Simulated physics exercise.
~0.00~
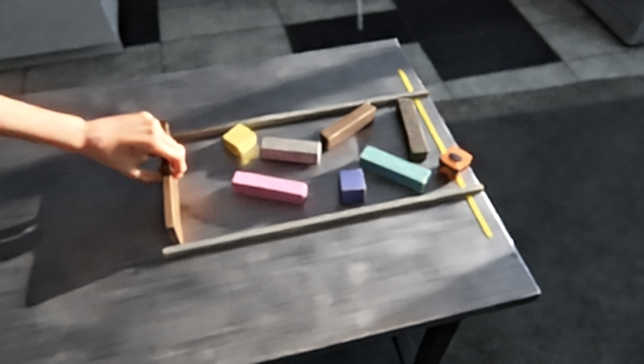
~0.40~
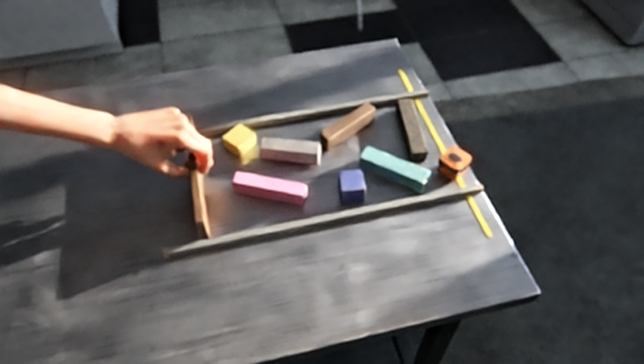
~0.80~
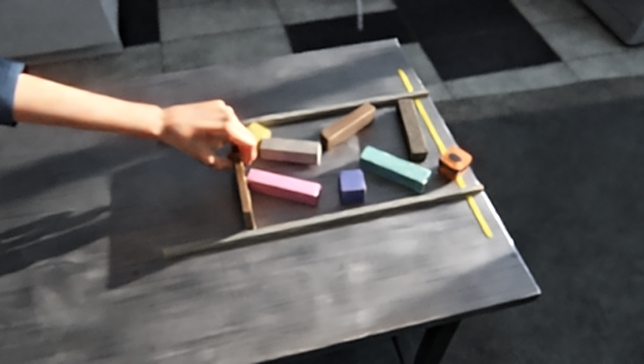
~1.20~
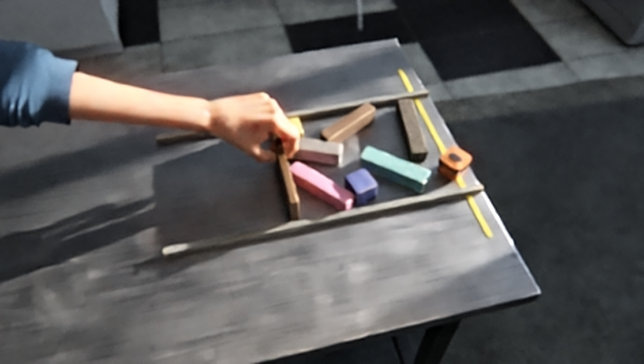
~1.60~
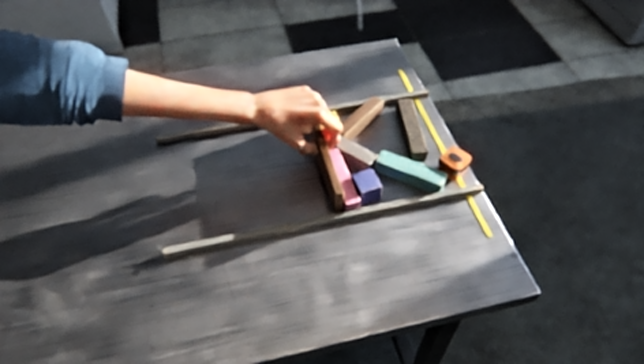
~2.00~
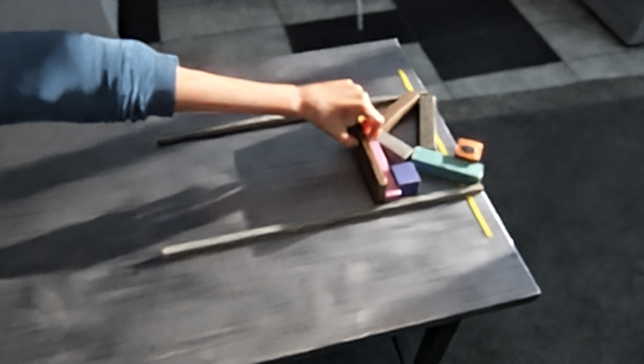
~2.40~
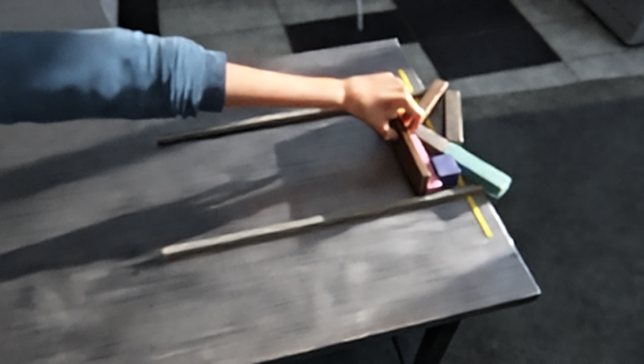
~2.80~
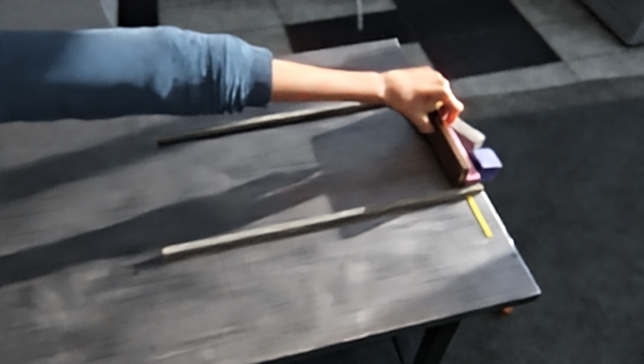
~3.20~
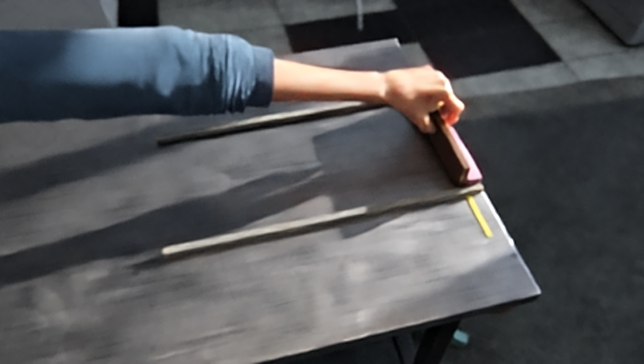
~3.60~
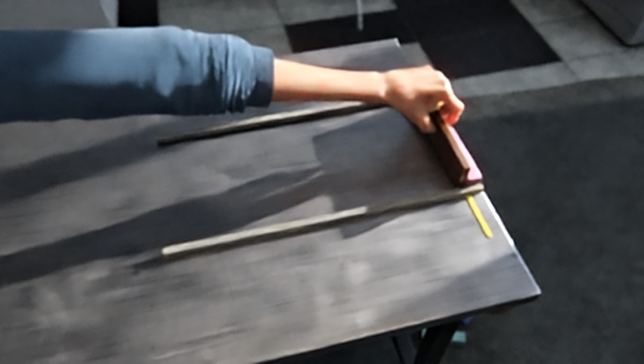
At the start, a hand holds an upright board at the left end of two wooden rails on a dark table, with coloured blocks and bars scattered between them and yellow tape near the right edge. The hand slides the board right, and it gathers the yellow block and the pink stick. Next the grey bar and blue block are swept along, bunching against the turquoise bar. The pile crosses the tape, and the orange piece, then the turquoise bar and others, drop over the edge. The blue block and grey bar follow, and the board stops with the pink stick still against it.
